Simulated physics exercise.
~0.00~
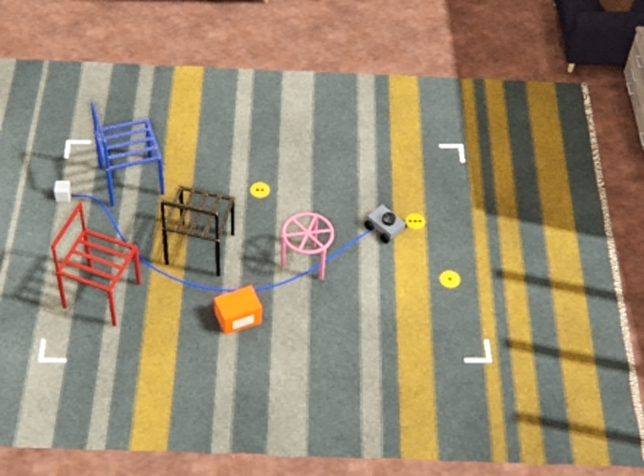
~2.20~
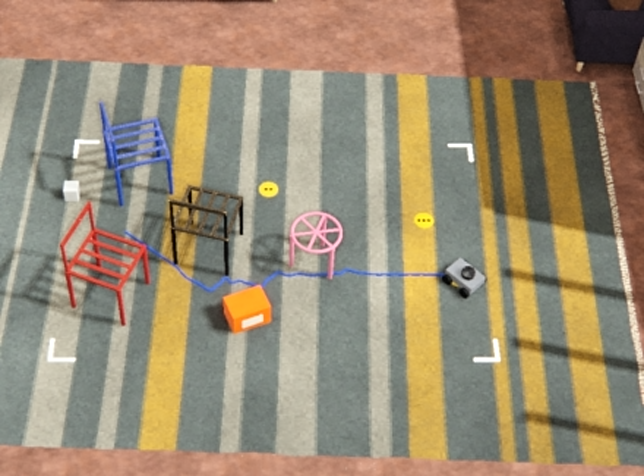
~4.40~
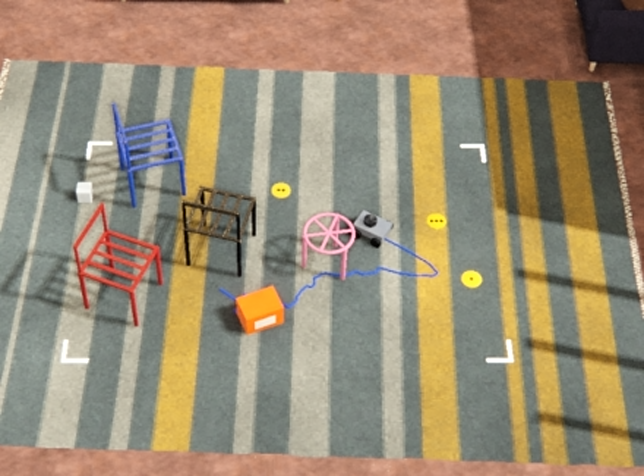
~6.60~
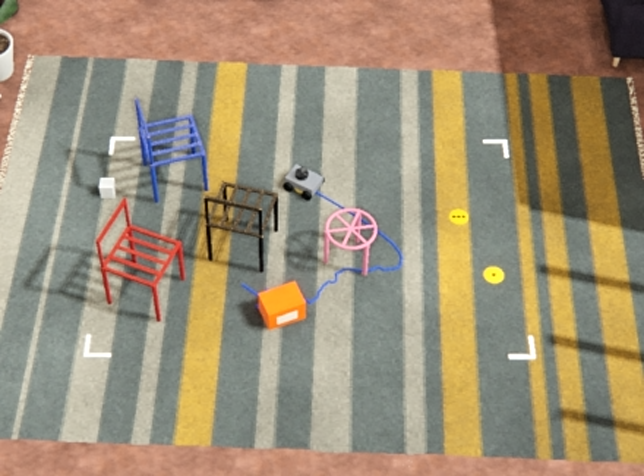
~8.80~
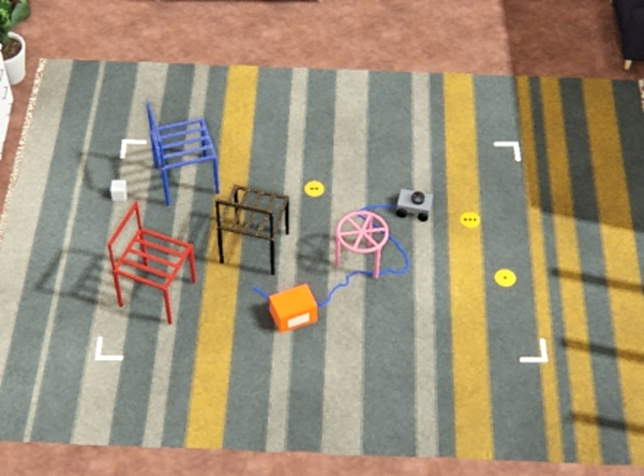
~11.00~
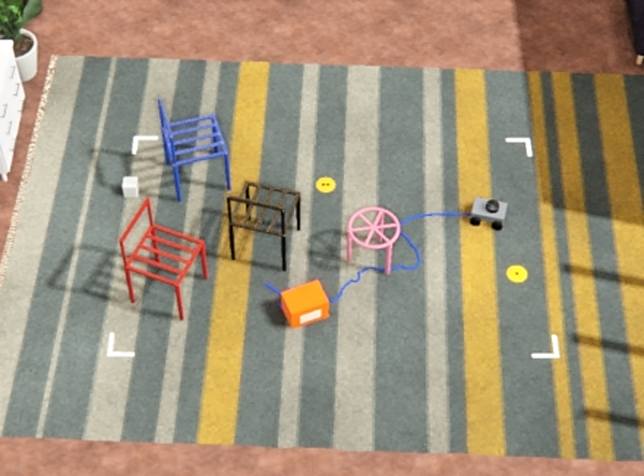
On a striped rug of grey-green, cream and mustard, seen from above, a small grey cart trails a blue lead. A red chair and a blue chair stand at the left, a black chair nearer the middle, an orange box below it and a pink stool to its right. The cart drives down and right to a yellow mark, and the lead comes away from a white block. It turns back up and left past the stool to another mark, then heads right to a third. The lead ends loose near the box, the furniture unmoved.
